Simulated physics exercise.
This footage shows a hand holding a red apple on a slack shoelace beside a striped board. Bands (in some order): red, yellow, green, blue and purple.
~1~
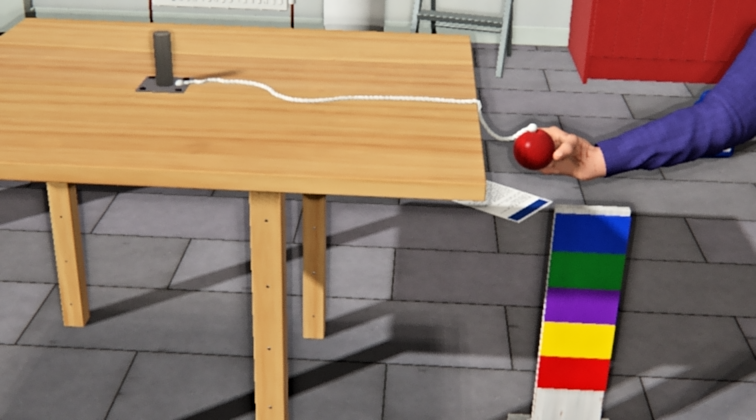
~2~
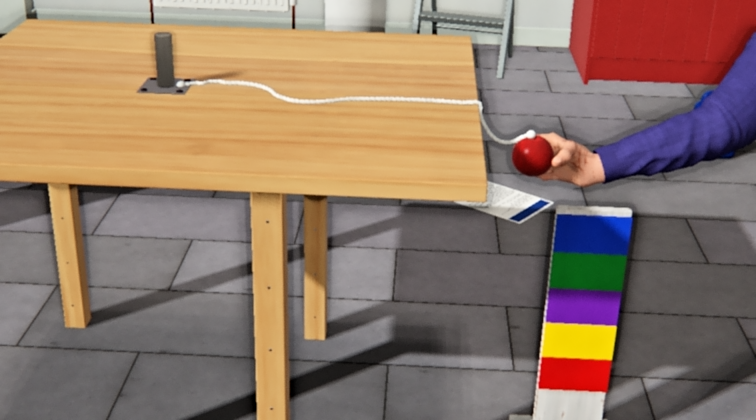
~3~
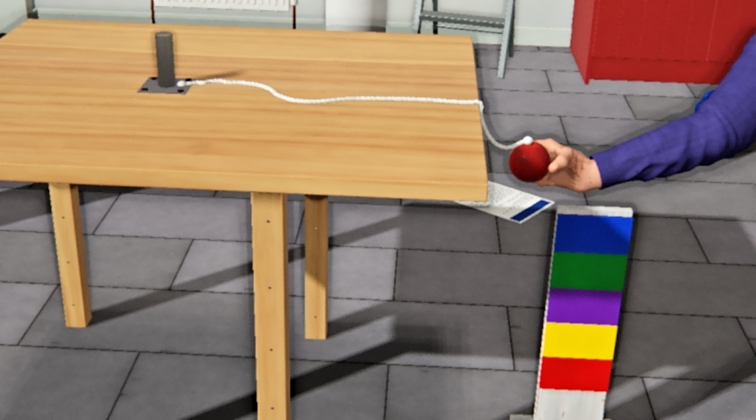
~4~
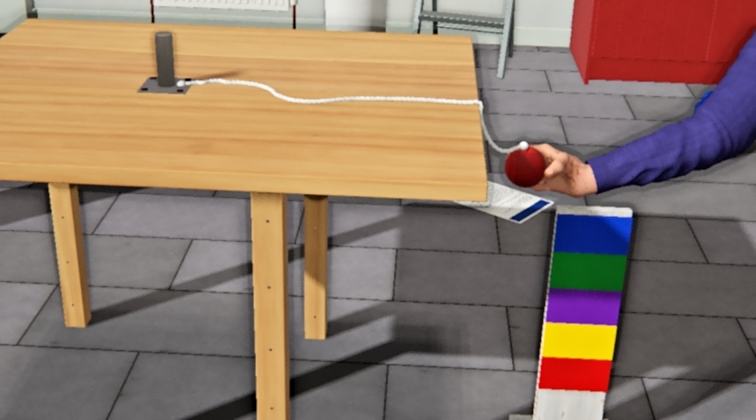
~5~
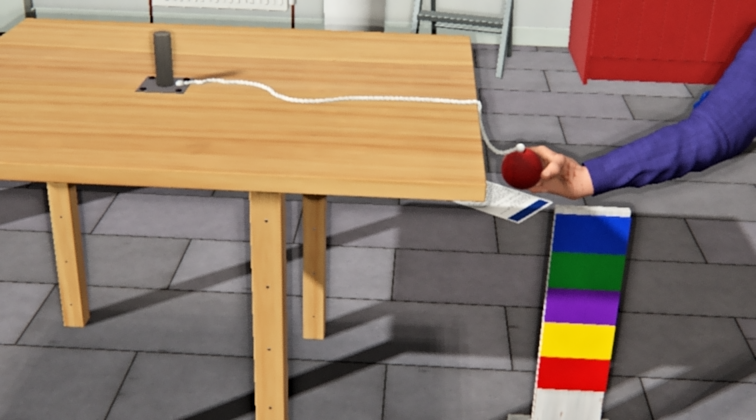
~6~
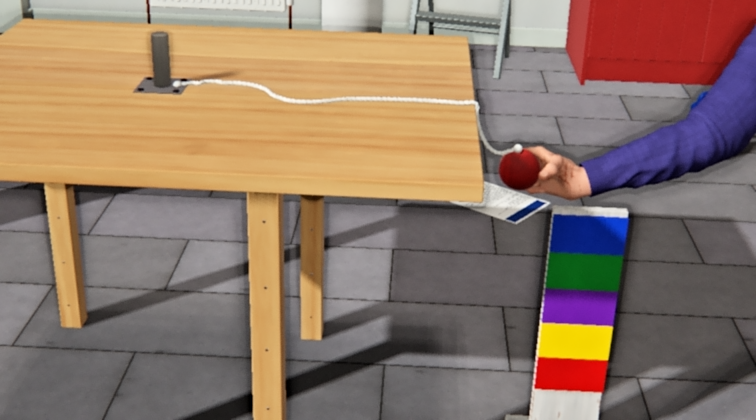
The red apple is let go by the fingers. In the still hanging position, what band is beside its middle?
Its centre hangs level with the blue band.
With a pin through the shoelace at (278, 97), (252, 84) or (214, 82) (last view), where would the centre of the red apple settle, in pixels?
First try (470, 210), second try (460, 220), third try (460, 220).
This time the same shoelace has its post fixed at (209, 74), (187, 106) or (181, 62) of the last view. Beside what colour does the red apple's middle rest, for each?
Answer, in order: Green, green, blue.
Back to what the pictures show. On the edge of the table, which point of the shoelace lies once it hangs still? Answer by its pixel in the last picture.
The piece you want is at about (446, 102).
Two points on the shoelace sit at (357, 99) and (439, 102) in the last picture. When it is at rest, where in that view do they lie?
You'll find the first mark at (387, 100) and the second mark at (469, 106).
Early on, apple near (455, 220); level with blue.
Midway, apple near (449, 227); level with blue.
Finally, apple near (458, 228); level with blue. The shoelace holds its middle at blue.
